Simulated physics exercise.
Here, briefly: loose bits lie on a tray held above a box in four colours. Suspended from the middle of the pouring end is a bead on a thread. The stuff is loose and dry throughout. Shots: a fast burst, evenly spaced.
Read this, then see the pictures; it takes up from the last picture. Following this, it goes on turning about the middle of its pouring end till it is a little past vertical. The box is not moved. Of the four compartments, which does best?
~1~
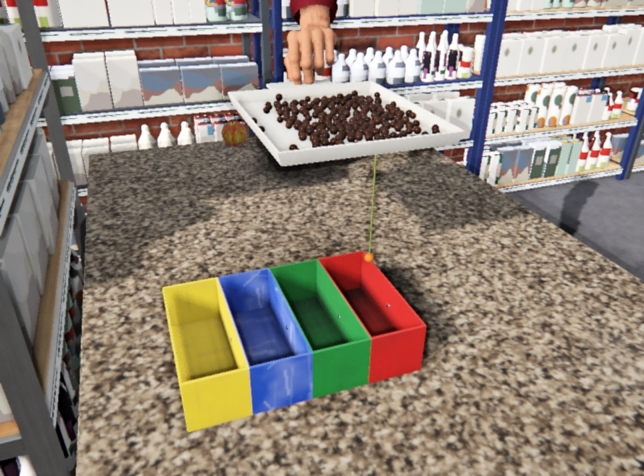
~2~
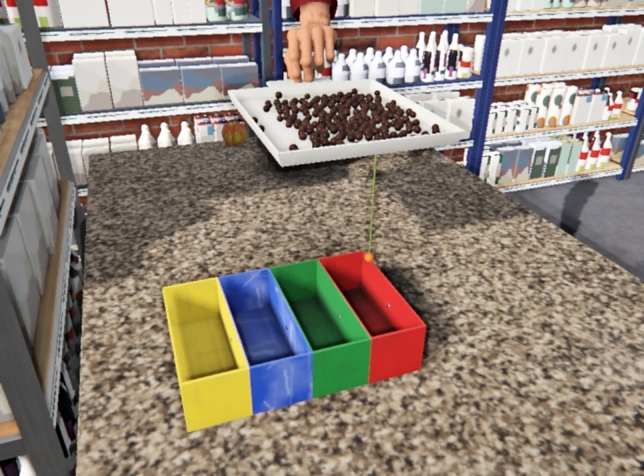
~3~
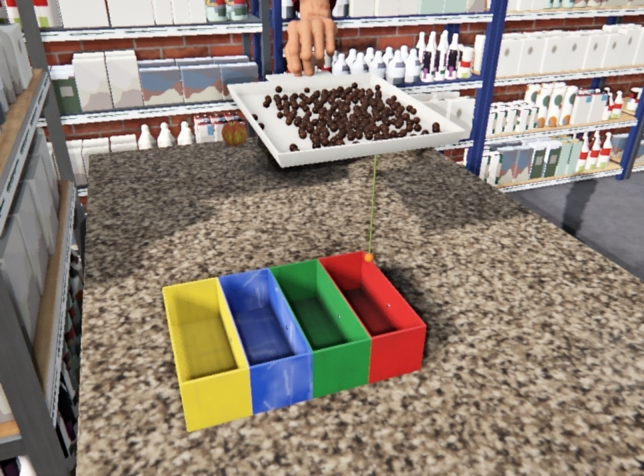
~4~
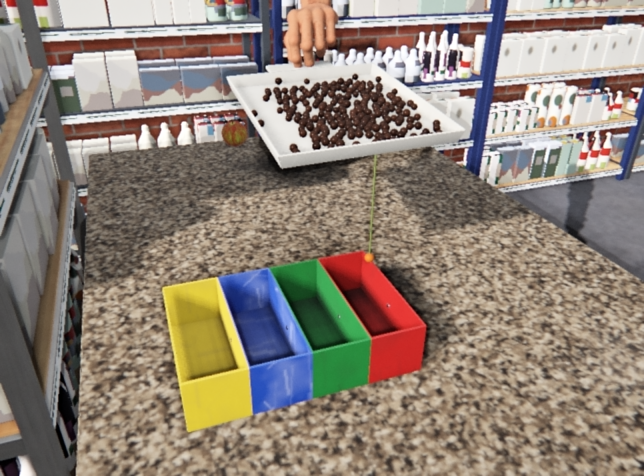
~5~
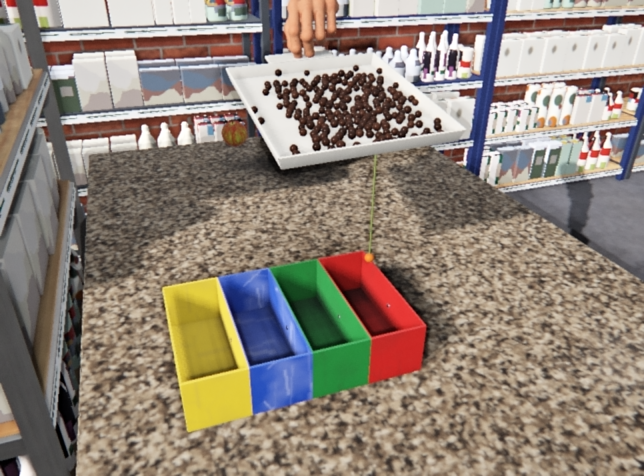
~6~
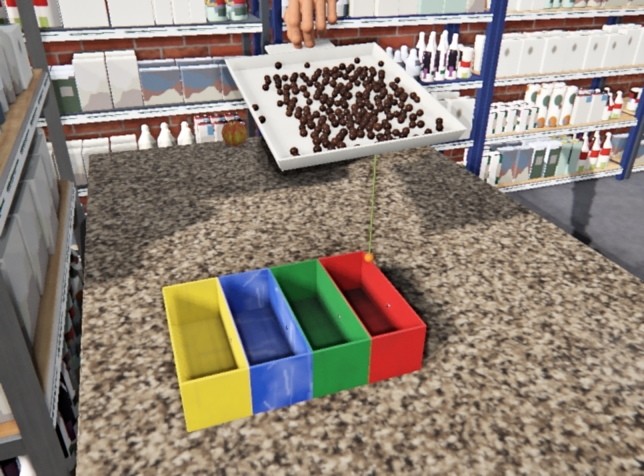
The green one does best.
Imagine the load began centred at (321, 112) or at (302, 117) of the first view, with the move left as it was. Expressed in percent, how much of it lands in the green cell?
Roughly 50 % and then 50 %.
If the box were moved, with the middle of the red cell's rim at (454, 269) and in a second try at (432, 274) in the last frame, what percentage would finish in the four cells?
Roughly 90% on the first try and 100% on the second.
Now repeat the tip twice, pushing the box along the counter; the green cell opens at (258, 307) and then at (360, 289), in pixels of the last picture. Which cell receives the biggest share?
Try 1: The red cell. Try 2: Blue.
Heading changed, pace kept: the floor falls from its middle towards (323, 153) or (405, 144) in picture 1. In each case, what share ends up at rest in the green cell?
For the first it's near 50 %, for the second near 0 %.
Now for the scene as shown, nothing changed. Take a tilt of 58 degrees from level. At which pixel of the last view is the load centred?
About (351, 143).
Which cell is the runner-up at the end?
Behind the top one comes the red cell.
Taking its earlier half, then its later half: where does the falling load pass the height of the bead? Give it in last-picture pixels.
I'd say around (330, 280) at first, then around (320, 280).
Soon, tray tipped steeply; most on the tray; a small part in the green cell; a stray few in the red cell; a stray few in the blue cell; a stray few in the yellow cell; a small part falling or outside the box.
A while on, tray tipped right over; about half in the green cell; about a quarter in the red cell; a small part in the blue cell; a stray few in the yellow cell; about a quarter falling or outside the box.
Towards the end, tray tipped past a quarter turn; about half in the green cell; about a quarter in the red cell; a small part in the blue cell; a stray few in the yellow cell; about a quarter falling or outside the box.
Finally, tray tipped past a quarter turn; about half in the green cell; about a quarter in the red cell; a small part in the blue cell; a stray few in the yellow cell; about a quarter outside the box.
